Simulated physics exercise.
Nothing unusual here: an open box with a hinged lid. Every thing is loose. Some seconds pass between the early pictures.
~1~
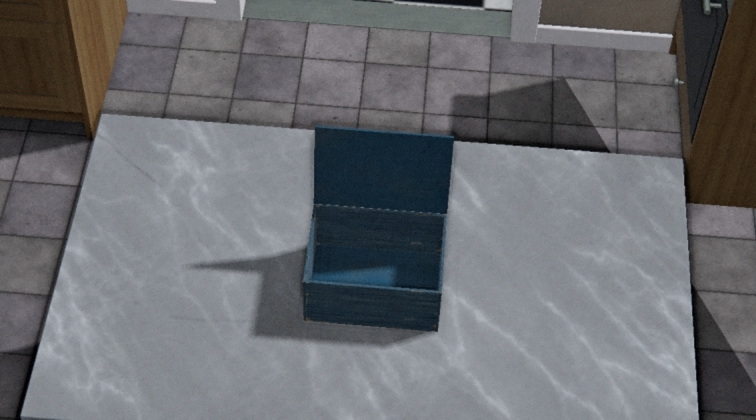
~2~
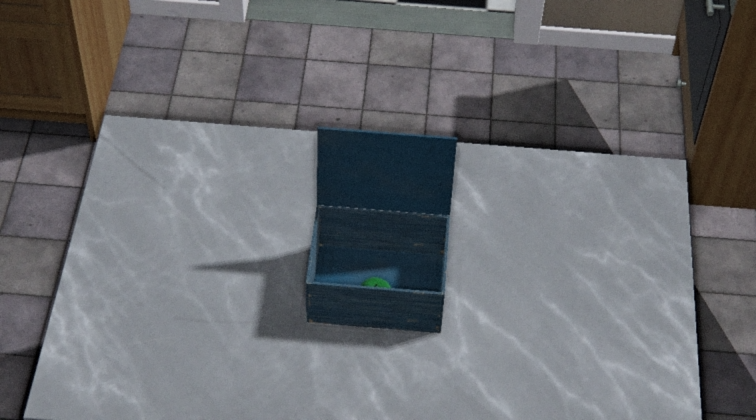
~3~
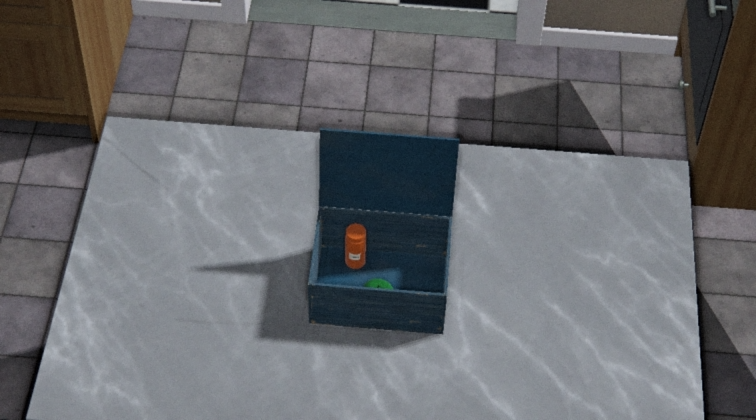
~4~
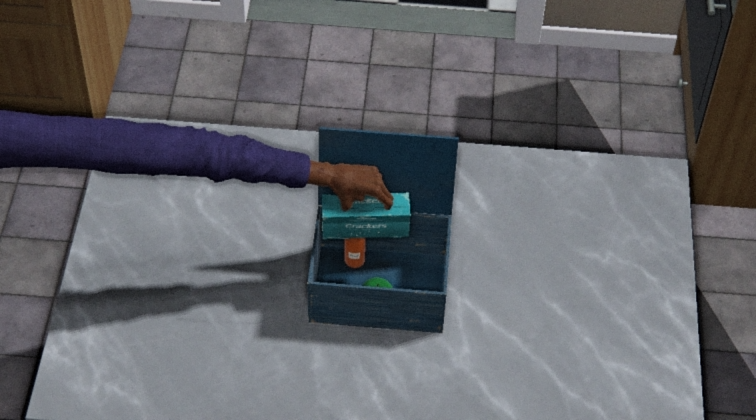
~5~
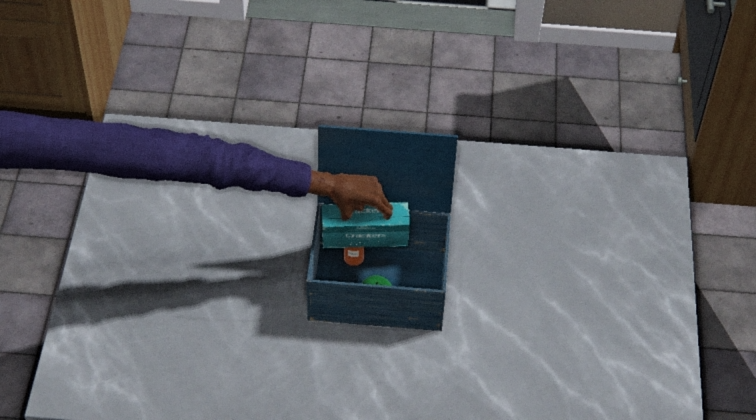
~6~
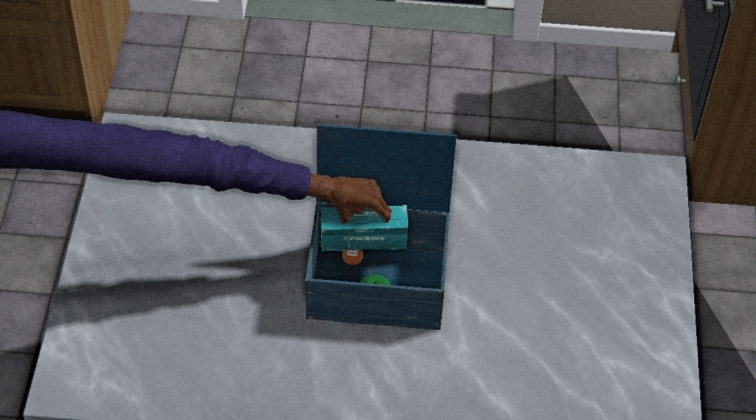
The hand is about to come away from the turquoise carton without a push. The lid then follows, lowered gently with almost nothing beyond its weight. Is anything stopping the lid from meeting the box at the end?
No, the lid closes.
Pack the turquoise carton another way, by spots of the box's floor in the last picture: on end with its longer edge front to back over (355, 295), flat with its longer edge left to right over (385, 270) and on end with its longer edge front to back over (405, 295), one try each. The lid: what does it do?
In the first case it stays open; in the second case it shuts; in the third case it stays open.
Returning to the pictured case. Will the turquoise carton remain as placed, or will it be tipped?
Simply put, the turquoise carton remains unturned.
Then, 0.40 s past the last view, turquoise carton rocked 5° from its first pose near (370, 271); green apple displaced a little.
Then, 1.20 s past the last view, lid 82° above the rim; turquoise carton displaced about its own width near (371, 271); green apple displaced about its own width.
Then, 1.60 s past the last view, lid 54° above the rim; turquoise carton displaced about its own width near (371, 271); green apple displaced about its own width.
Then, 2.00 s past the last view, lid 13° above the rim; turquoise carton displaced about its own width near (371, 271); green apple displaced about its own width.
Finally, lid shut; moved from the start, turquoise carton and green apple; orange shaker still in place. Final places as the last picture's camera would see them, turquoise carton near (371, 271).
